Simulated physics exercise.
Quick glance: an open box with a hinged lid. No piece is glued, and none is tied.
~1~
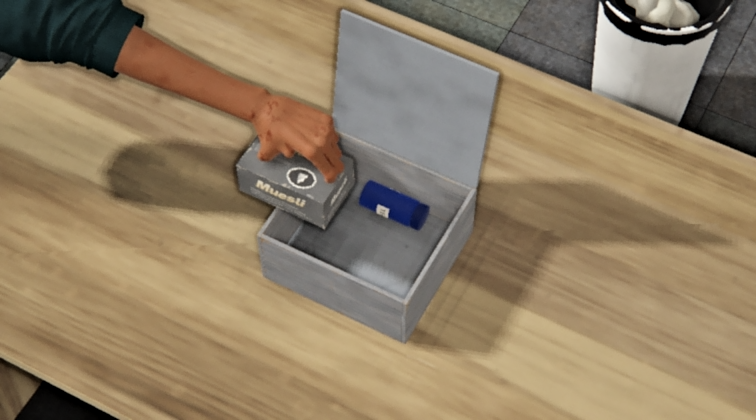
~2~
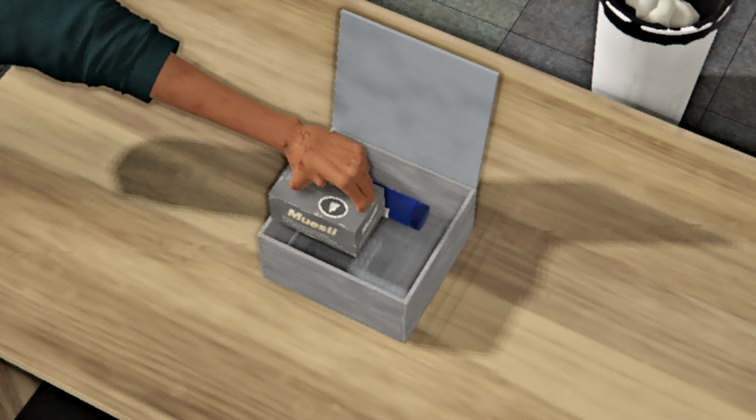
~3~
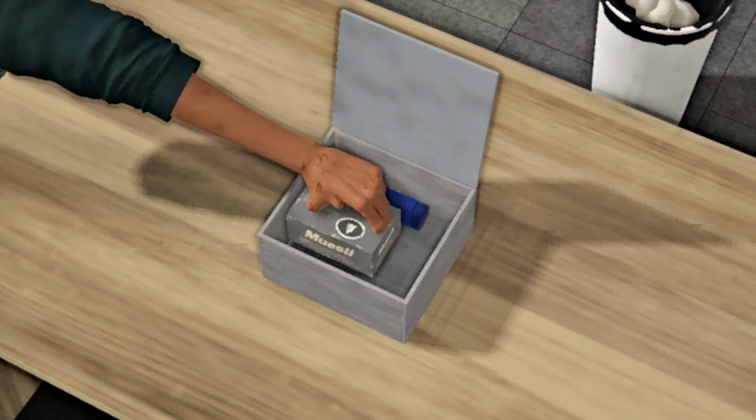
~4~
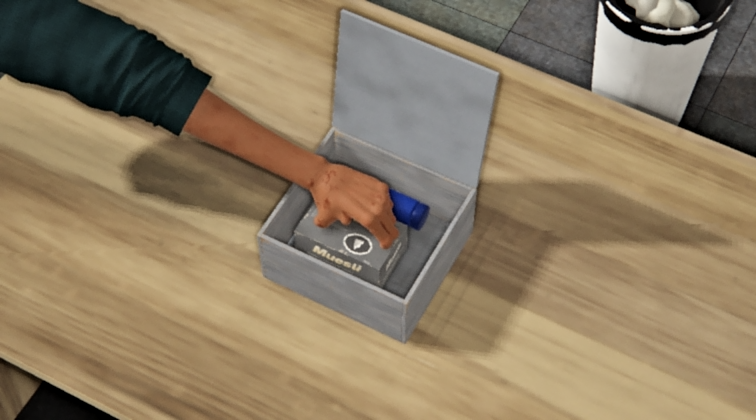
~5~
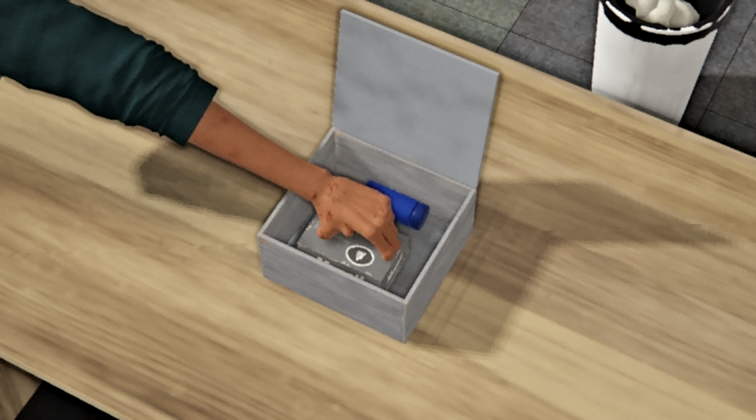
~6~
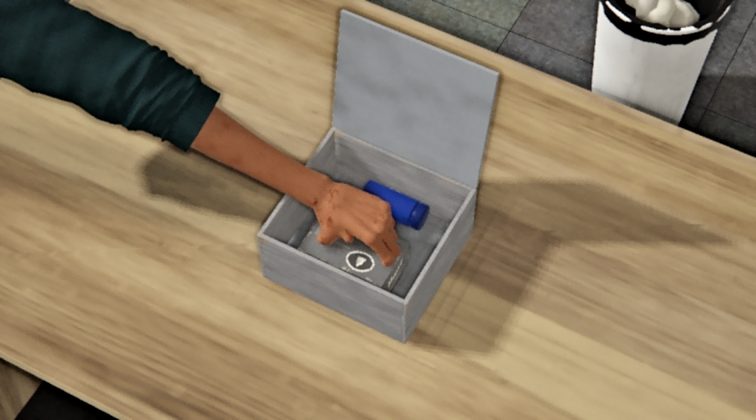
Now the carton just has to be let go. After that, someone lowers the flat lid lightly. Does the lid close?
Lid unobstructed.
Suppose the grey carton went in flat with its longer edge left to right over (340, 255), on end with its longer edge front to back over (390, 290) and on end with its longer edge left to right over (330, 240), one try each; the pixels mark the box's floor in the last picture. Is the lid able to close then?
So: First shut tight, second open, third open.
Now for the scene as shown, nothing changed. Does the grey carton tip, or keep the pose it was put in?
At the finish it holds its orientation.
Then, 1.20 s later than the last frame, lid starting down.
Then, 1.70 s later than the last frame, lid 49° above the rim.
Then, 2.00 s later than the last frame, lid 18° above the rim.
Then, 3.00 s later than the last frame, lid shut.
When it is over, lid shut; both as before. End places, in pixels of the last picture, grey carton near (354, 257).
